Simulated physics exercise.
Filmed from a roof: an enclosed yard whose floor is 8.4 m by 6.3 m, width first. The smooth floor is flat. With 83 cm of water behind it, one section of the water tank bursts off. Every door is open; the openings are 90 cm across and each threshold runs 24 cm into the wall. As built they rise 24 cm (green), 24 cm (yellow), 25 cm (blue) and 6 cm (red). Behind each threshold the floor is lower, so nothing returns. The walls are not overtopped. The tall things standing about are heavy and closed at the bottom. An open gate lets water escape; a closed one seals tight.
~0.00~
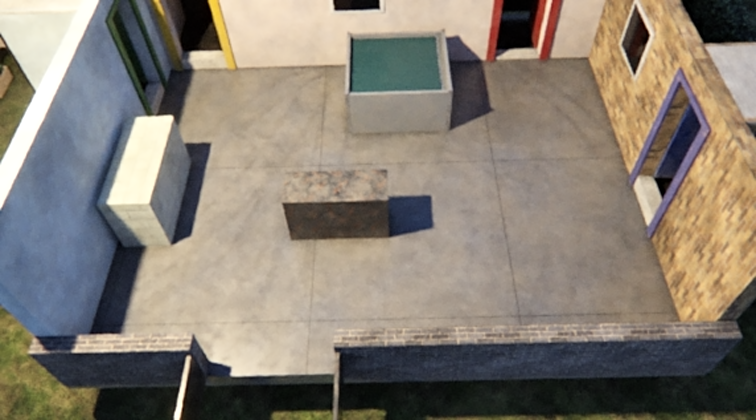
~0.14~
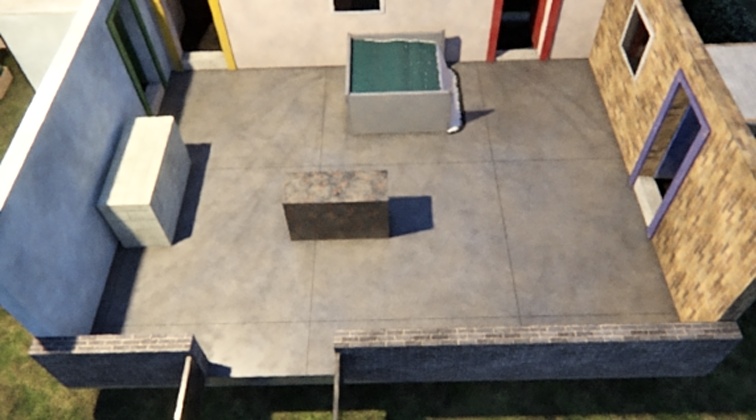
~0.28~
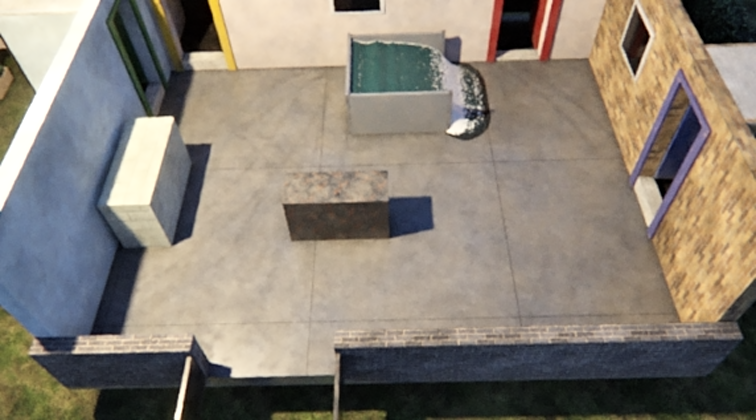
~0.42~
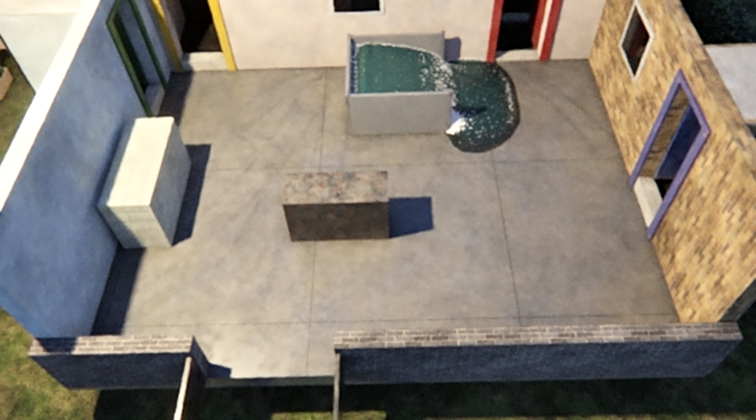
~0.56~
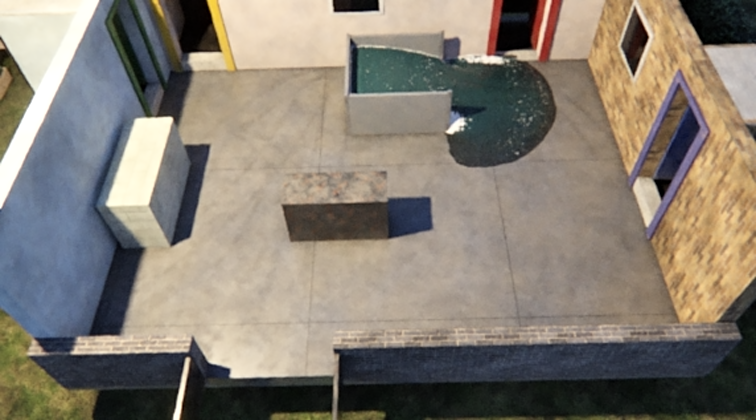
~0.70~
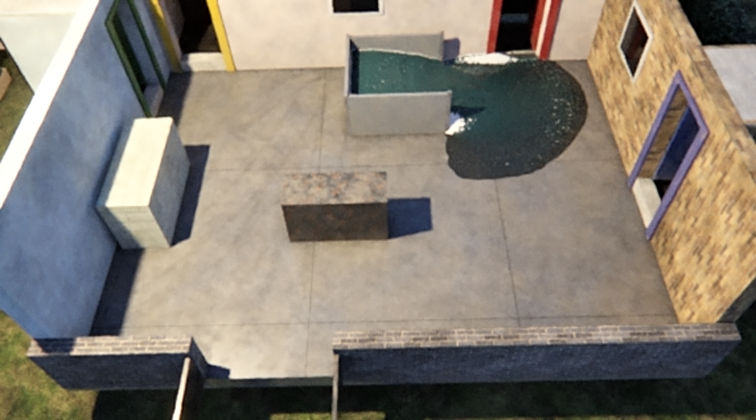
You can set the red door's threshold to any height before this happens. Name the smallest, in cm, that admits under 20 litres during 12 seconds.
Close to 18 cm is just enough.
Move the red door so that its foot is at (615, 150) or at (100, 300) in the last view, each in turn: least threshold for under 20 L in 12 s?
Roughly 23 and 8.5 cm.
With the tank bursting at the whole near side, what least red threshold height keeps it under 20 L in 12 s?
Then roughly 6.5 cm.
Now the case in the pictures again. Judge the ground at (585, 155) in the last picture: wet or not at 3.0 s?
It is under water.
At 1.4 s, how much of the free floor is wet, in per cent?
Some 20 per cent of it.
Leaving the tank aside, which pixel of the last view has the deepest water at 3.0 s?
At about (682, 351).
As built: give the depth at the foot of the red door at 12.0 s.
Some 3.0 cm.
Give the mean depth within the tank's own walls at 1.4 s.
Roughly 32 cm on average.
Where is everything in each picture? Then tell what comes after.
In the first frame, still water, 83 cm deep, in the water tank at (397, 65); the red door at (524, 16) is dry.
In the second frame, the gap is at (443, 88), the front 0.3 m out at (462, 119); the back of the water tank holds 83 cm.
In the third frame, the front is at (485, 119), 0.7 m from the gap at (443, 89); 1.2 m2 of floor is wet, 80 cm left at the back.
In the fourth frame, the front is at (516, 110), 1.3 m from the gap at (443, 91); 2.6 m2 of floor is wet, 71 cm left at the back.
In the fifth frame, the gap is at (442, 92), the front 2.0 m out at (551, 111); the back of the water tank holds 71 cm.
In the sixth frame, the gap is at (442, 93), the front 2.6 m out at (583, 108); the back of the water tank holds 65 cm; water is at the red door at (523, 18).
After 1.4 s water covers 20 % of the floor, deepest (55 cm) near (575, 65); 16 cm at the red door, 15 litres in over its 6 cm threshold.
After 3.0 s water covers 30 % of the floor, deepest (30 cm) near (682, 351); 19 cm at the red door, 89 litres in over its 6 cm threshold.
After 12.0 s water covers 85 % of the floor, deepest (10 cm) near (125, 256); 3 cm at the red door, 182 litres in over its 6 cm threshold.
At the red door as built, the water arrived by 0.6 s and peaked near 20 cm at 2.8 s.
With a threshold of 16.5 cm, 29 litres would have come in within the 12 s; with 19.5 cm, 13 litres. So under 20 litres takes about 18 cm.
